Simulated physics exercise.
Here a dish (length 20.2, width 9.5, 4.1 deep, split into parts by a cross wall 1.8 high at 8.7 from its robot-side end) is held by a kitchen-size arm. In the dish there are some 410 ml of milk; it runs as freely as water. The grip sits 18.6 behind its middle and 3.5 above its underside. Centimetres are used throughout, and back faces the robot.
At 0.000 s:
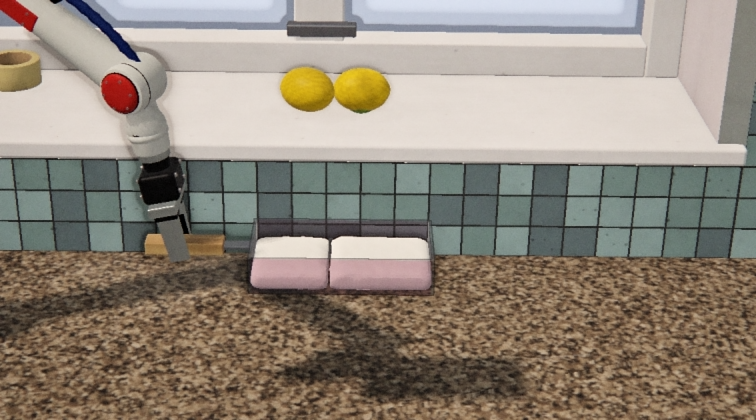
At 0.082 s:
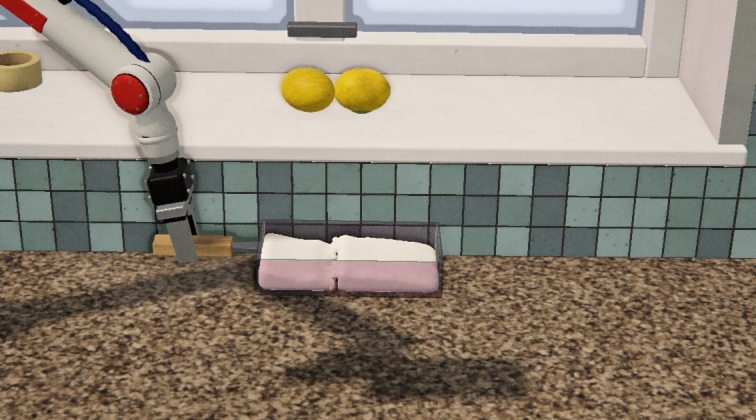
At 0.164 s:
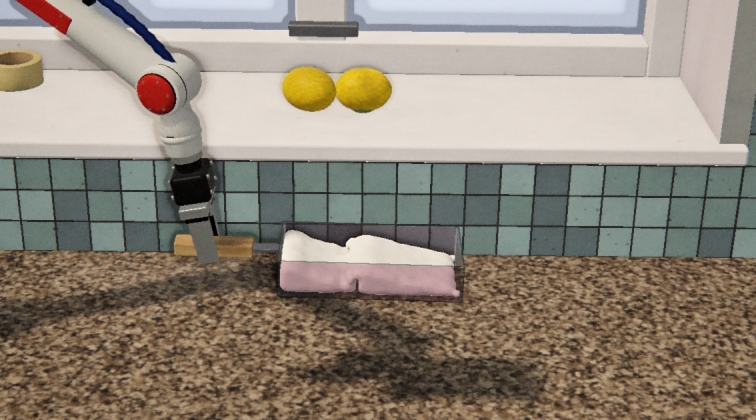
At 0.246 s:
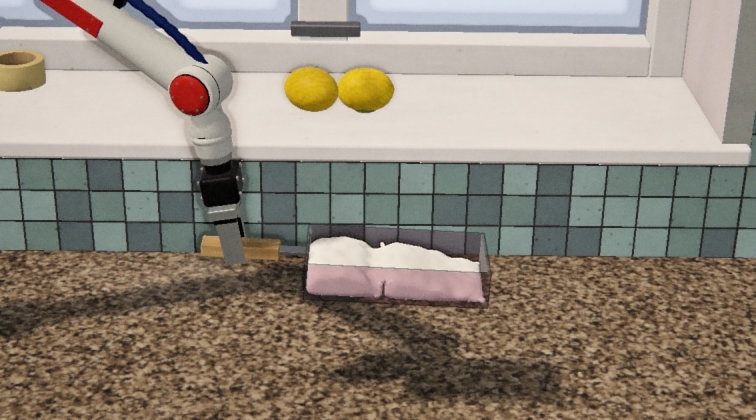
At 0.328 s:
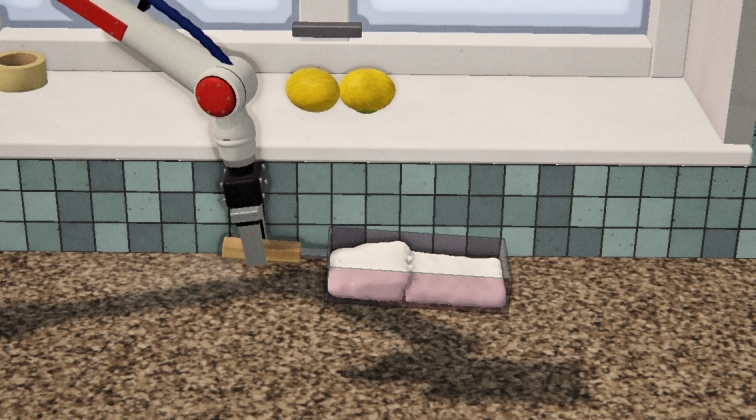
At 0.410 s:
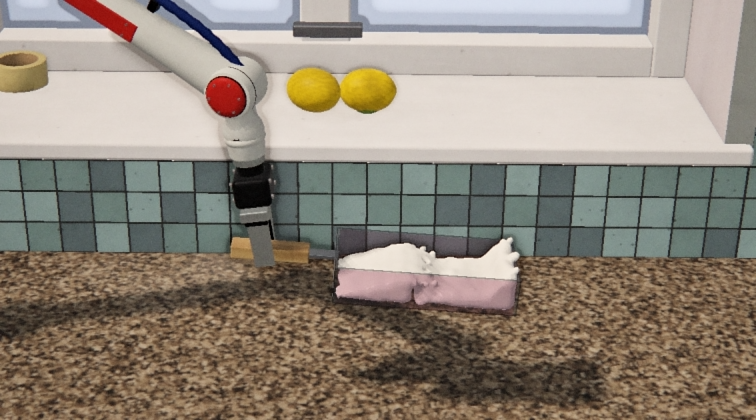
A white robot arm with red and blue parts grips the wooden handle of a clear, divided dish holding white and pale pink milk, seen from the front on a speckled brown counter. Behind are teal tiles and a white window ledge with two lemons and a tan ring. The arm moves the dish right, tilting it slightly, while the milk sloshes unevenly and the view barely shifts.
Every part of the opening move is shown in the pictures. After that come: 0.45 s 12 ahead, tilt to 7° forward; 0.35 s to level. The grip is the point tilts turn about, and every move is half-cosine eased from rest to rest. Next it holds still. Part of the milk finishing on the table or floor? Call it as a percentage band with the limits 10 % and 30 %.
Band: Below 10 %.
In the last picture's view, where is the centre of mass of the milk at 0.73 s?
Estimated centre sits near (506, 282).
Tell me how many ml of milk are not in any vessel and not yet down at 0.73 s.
Around 0 ml at that time.
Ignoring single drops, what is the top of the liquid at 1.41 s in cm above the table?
The liquid tops out near 21 cm above the table.
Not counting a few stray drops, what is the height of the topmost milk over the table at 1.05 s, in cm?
Leaving out stray drops, the liquid gets up to around 21 cm.
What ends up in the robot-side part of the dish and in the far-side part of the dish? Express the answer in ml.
Approx. 160 ml then 220 ml.
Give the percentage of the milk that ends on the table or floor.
It comes to about 7 percent.
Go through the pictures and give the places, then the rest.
The first frame shows dish floor at (342, 270), level; upper third of the milk around (347, 256), from x 255 to 430, top at y 240; 235 ml in the far-side part, 170 ml in the robot-side part.
The second frame shows dish floor at (350, 272), level; upper third of the milk around (344, 257), from x 260 to 435, top at y 235; 235 ml in the far-side part, 175 ml in the robot-side part.
The third frame shows dish floor at (370, 275), tilted 1° forward; upper third of the milk around (326, 257), from x 280 to 460, top at y 230; 215 ml in the far-side part, 190 ml in the robot-side part.
The fourth frame shows dish floor at (395, 279), tilted 3° forward; upper third of the milk around (351, 261), from x 310 to 485, top at y 240; 210 ml in the robot-side part, 200 ml in the far-side part.
The fifth frame shows dish floor at (415, 284), tilted 4° forward; upper third of the milk around (380, 266), from x 330 to 505, top at y 245; 205 ml in the robot-side part, 200 ml in the far-side part.
The sixth frame shows dish floor at (423, 285), tilted 4° forward; upper third of the milk around (408, 267), from x 335 to 520, top at y 240; 240 ml in the far-side part, 165 ml in the robot-side part.
By 0.73 s, tilted 6° forward, liquid up to 22 above the table; 230 ml in the far-side part, 175 ml in the robot-side part.
By 1.05 s, tilted 3° forward, liquid up to 23 above the table; 280 ml in the far-side part, 100 ml in the robot-side part, 25 ml in the air or running down outside.
By 1.41 s, level, liquid up to 21 above the table; 230 ml in the far-side part, 155 ml in the robot-side part, 25 ml on the table or floor.
By 2.21 s, level, liquid up to 21 above the table; 225 ml in the far-side part, 155 ml in the robot-side part, 25 ml on the table or floor.
Final state, 225 ml in the far-side part, 160 ml in the robot-side part, 25 ml on the table or floor. That is 7 % on the table or floor.
